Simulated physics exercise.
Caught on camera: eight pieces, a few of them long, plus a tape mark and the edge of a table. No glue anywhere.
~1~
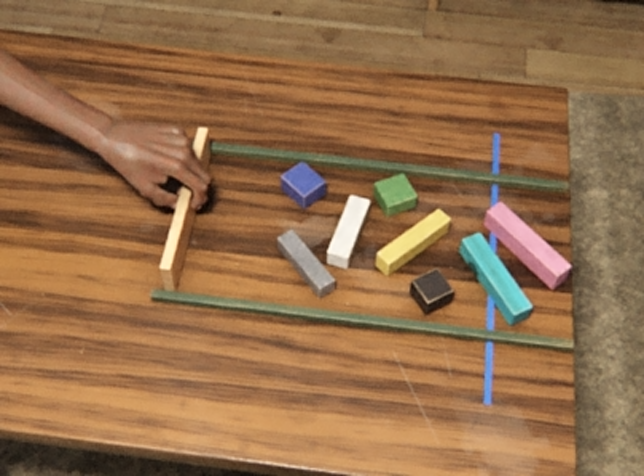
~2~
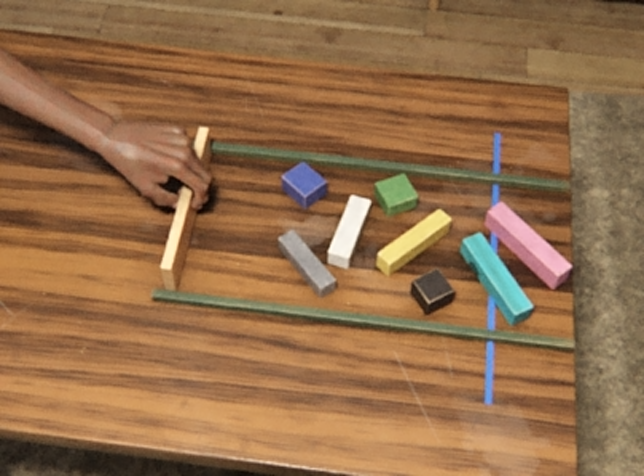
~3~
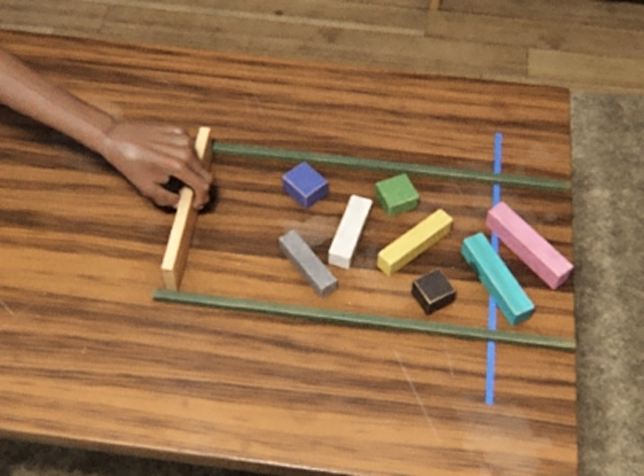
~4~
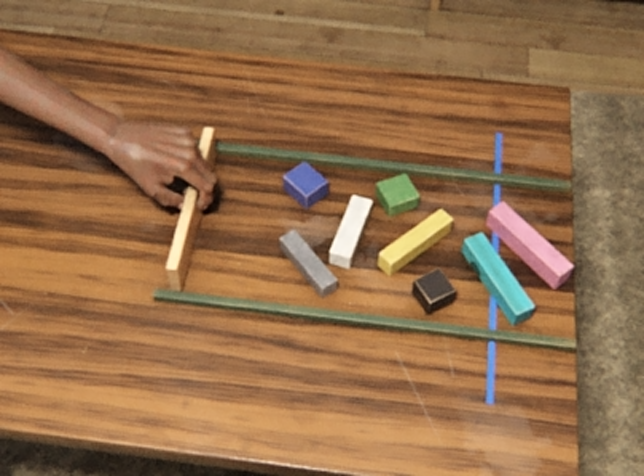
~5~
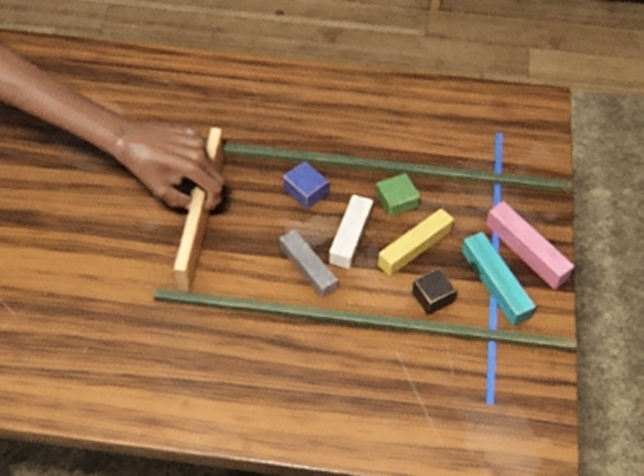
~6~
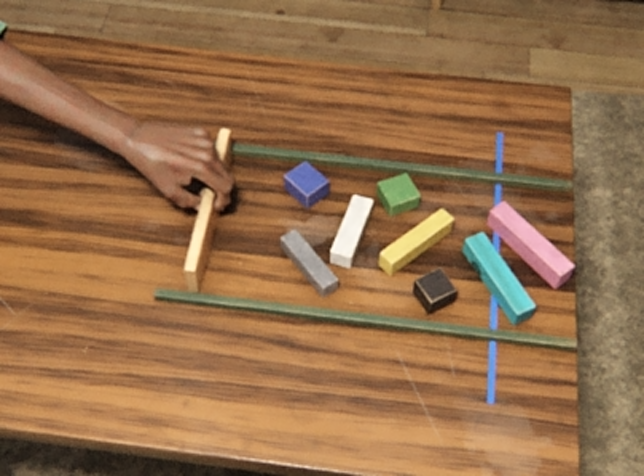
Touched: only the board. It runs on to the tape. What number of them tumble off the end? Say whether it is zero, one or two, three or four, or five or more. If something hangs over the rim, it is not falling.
Odds are the fallen group will hold just one or two.
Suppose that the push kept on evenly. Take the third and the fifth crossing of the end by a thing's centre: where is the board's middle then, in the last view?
At (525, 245) for the third, at (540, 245) for the fifth.
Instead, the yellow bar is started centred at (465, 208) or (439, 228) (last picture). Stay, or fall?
First place: It remains in place; second place: It remains in place.
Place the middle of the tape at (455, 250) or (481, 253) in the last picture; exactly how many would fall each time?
Result, try by try: 0, 0.
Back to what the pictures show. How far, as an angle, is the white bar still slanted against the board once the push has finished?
It measures close to 0 degrees.
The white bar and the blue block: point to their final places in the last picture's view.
In the last picture the white bar sits around (526, 260) and the blue block around (517, 212).
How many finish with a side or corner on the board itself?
That makes 2.
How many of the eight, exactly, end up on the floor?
The total comes to 1.
Soon after, none off yet; pink bar at rest near (529, 244); turquoise stick at rest near (498, 278); black block at rest near (435, 291).
Then, none off yet; pink bar at rest near (529, 244); turquoise stick at rest near (501, 279); black block moved about its own width near (449, 303).
By the end, the number that fall off is one or two; fallen, pink bar.
